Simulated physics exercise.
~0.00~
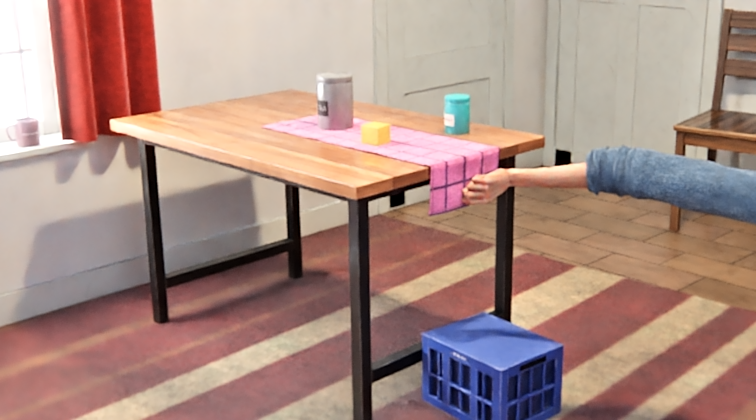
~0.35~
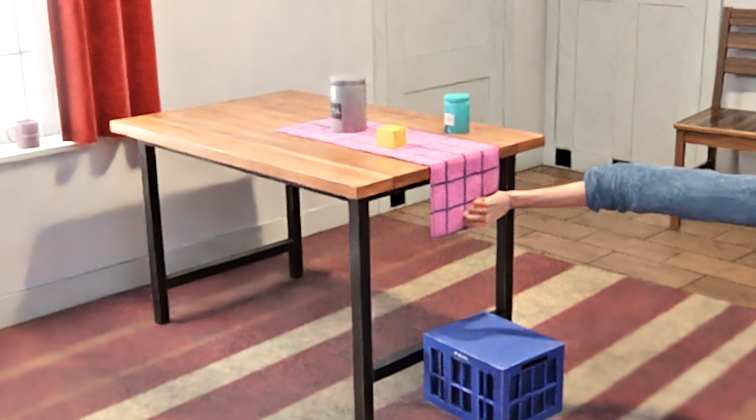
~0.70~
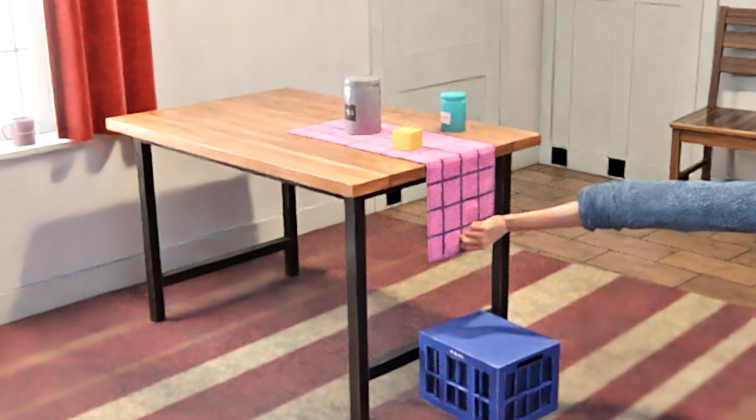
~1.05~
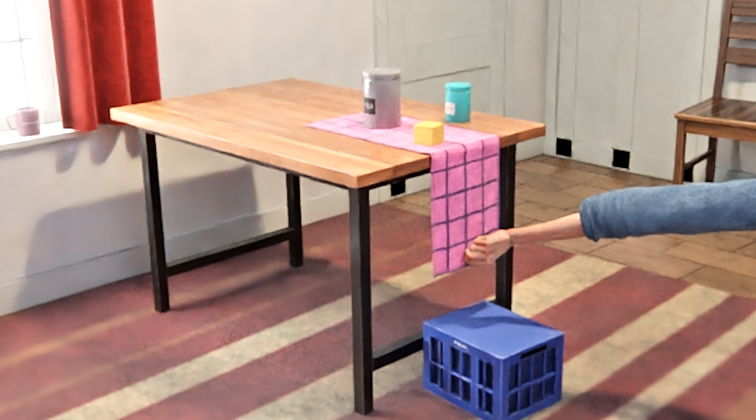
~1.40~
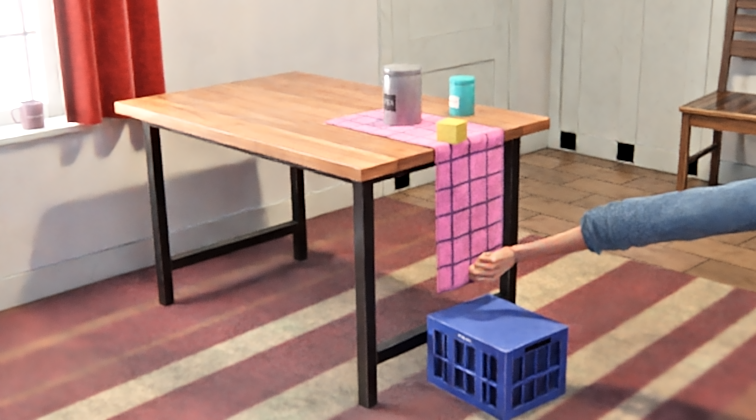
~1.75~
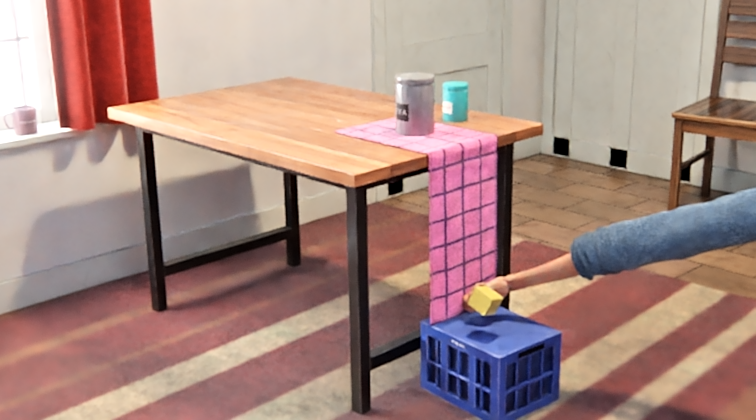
The clip opens on a wooden table where a grey canister and a yellow block rest on a pink checked cloth, with a turquoise jar close by and a blue crate on the floor below. A hand reaching in from the right holds the cloth's hanging end and draws it steadily downward. The canister and block ride along to the right with the cloth, while the jar stays put. The block reaches the table's edge, then goes over it. At the end, the hem meets the crate, the block is down beside the hand just above the crate, and the upright canister and jar remain on the table.
